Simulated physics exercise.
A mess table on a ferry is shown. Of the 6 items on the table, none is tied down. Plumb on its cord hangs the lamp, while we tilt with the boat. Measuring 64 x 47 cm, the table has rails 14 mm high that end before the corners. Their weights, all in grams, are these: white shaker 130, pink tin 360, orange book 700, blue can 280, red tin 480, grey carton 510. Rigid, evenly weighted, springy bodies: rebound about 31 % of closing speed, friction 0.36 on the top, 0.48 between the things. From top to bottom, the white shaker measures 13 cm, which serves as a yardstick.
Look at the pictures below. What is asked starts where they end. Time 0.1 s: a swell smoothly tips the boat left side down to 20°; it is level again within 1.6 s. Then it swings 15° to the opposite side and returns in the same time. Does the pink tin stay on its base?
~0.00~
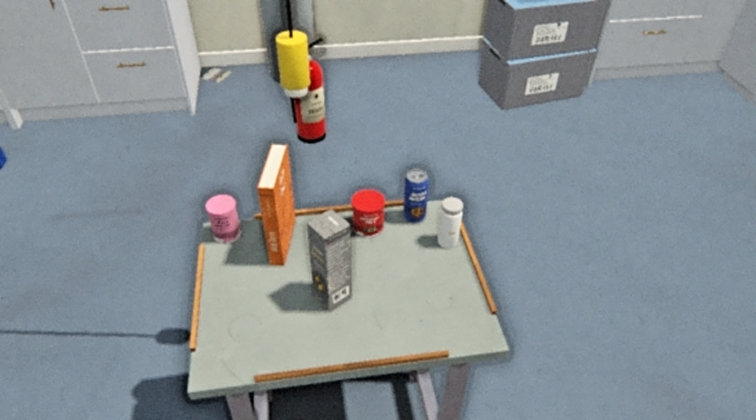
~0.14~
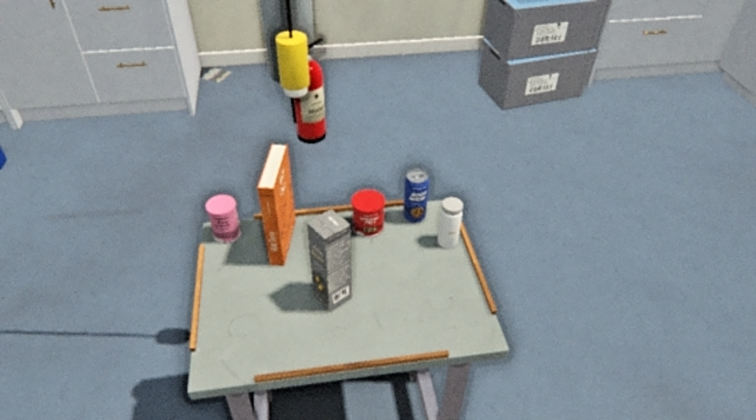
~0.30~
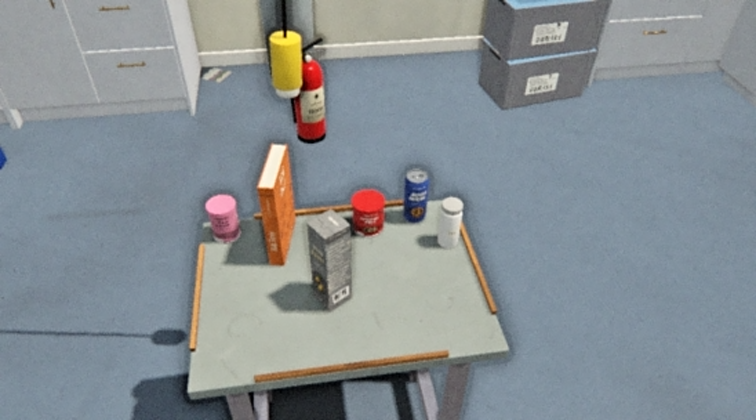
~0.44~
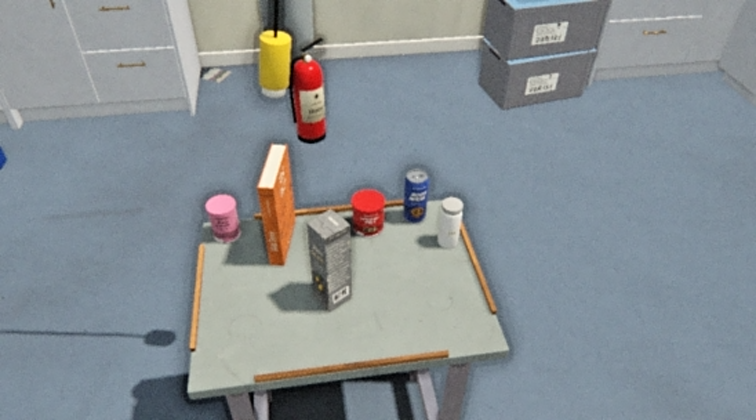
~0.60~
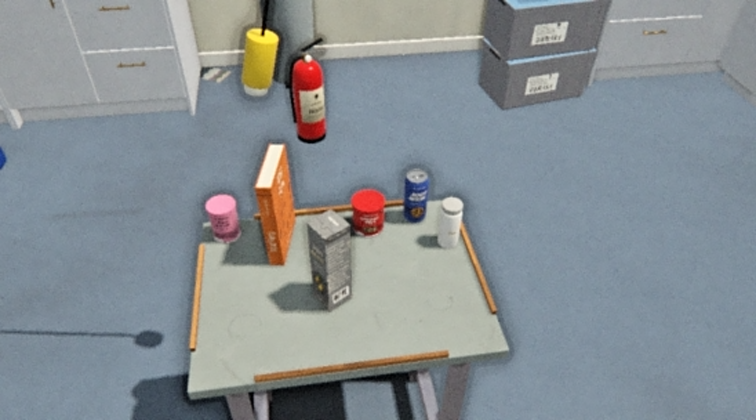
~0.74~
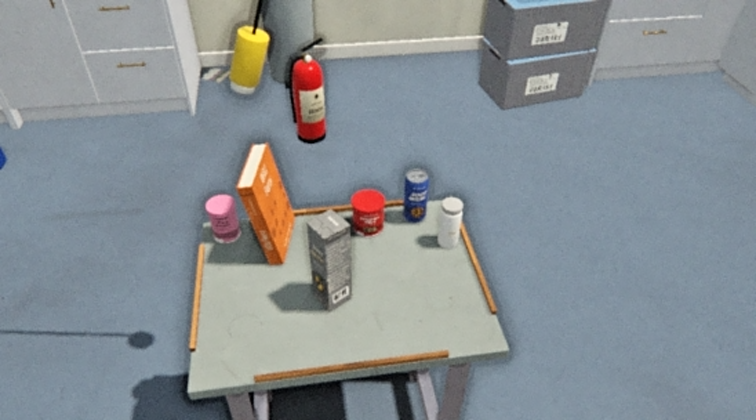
Result: Fallen.
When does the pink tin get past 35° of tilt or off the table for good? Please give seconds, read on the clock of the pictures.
It happens at about 1.0 s.
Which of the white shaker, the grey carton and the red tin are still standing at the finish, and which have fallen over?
In the last frame the white shaker remains up, the grey carton does not stay up and the red tin remains up.
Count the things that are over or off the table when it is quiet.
Count: 3.
After 1.34 s, heel 8°, left side down; pink tin and orange book now off the table; grey carton 29° off its base.
After 1.64 s, boat level; grey carton on its side.
After 2.44 s, heel 15°, right side down; grey carton on its side.
In the end (3.8 s), off the table and tipped over, pink tin and orange book; toppled on the table, grey carton; the other 3 under 5 cm from the start.
